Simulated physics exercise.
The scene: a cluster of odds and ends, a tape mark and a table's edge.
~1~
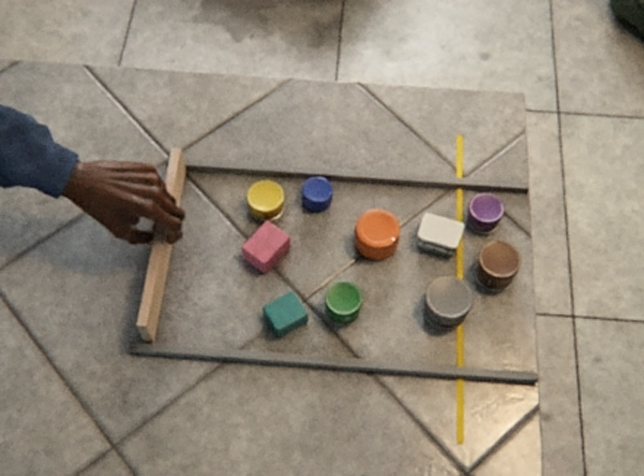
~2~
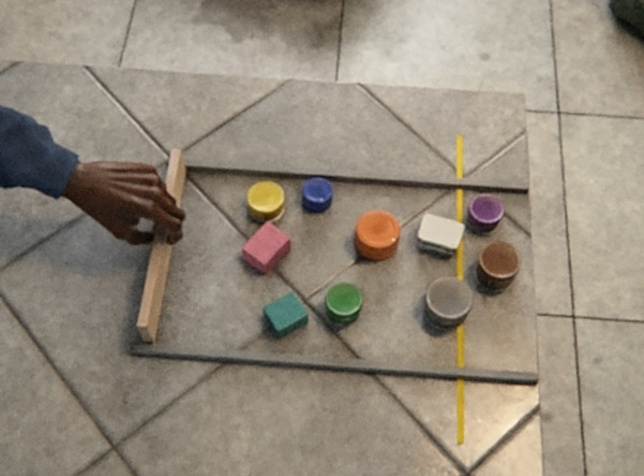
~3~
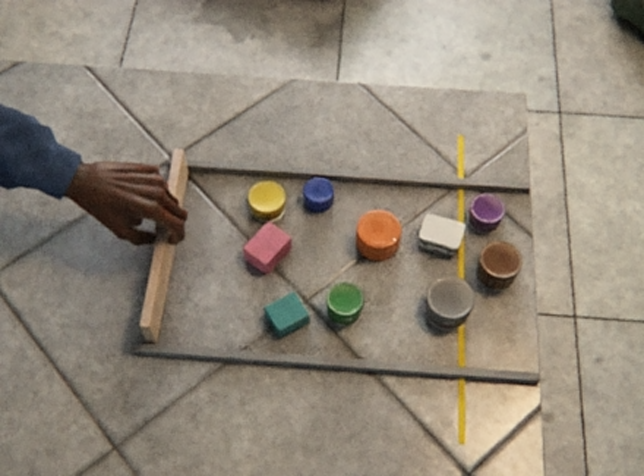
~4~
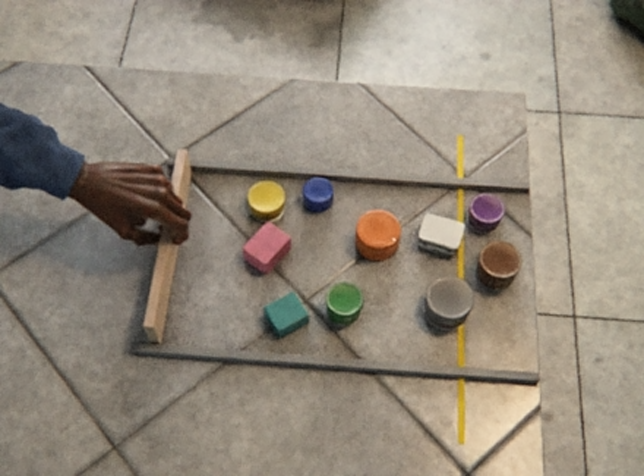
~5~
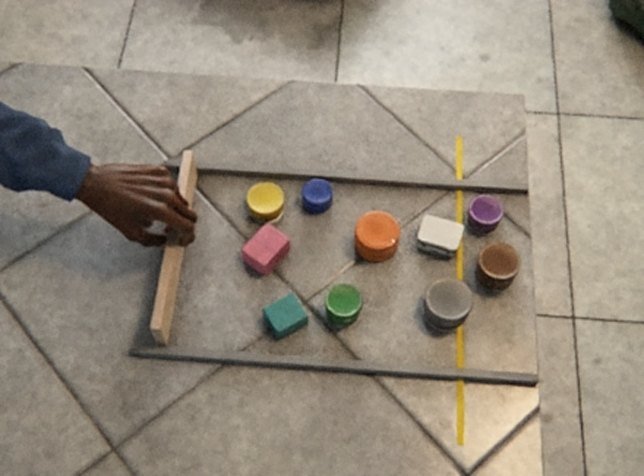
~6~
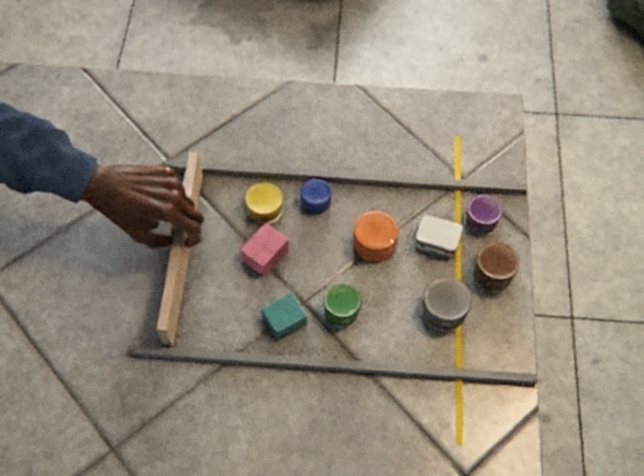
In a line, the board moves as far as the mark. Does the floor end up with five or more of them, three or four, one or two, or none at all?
The floor ends up with one or two.
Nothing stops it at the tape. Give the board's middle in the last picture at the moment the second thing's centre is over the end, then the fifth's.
At (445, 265) for the second, at (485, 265) for the fifth.
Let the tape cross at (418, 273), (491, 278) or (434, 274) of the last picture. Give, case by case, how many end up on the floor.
Respectively, 0, 5 and 0.
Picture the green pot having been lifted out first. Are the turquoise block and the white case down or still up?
Well, the turquoise block is still there while the white case goes off the edge.
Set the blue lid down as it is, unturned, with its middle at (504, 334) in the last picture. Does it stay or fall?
From that start, the object then is safe.
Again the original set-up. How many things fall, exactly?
Taken together, the number is 2.
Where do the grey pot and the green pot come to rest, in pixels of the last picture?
Approximately (517, 300) for one, approximately (478, 313) for the other.
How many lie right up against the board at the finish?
The figure is 5.
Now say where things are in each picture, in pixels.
The first picture shows brown tin (497, 266); purple tin (485, 214); grey pot (447, 303); board (163, 242); tape (460, 274).
The second picture shows purple tin (485, 214); yellow tin (266, 202).
The third picture shows grey pot (449, 303); blue lid (319, 195).
The fourth picture shows brown tin (498, 267); green pot (344, 305).
The fifth picture shows purple tin (484, 215); orange lid (377, 237).
The sixth picture shows brown tin (496, 268); purple tin (483, 215); grey pot (446, 305); board (181, 246); tape (458, 276).
Soon after, none off yet; brown tin at rest near (496, 268); purple tin at rest near (483, 215); grey pot at rest near (446, 305).
Then, none off yet; brown tin moving near (500, 270); purple tin at rest near (490, 210); grey pot moved a little near (469, 298).
By the end, the number that fall off is one or two; fallen, white case and brown tin.
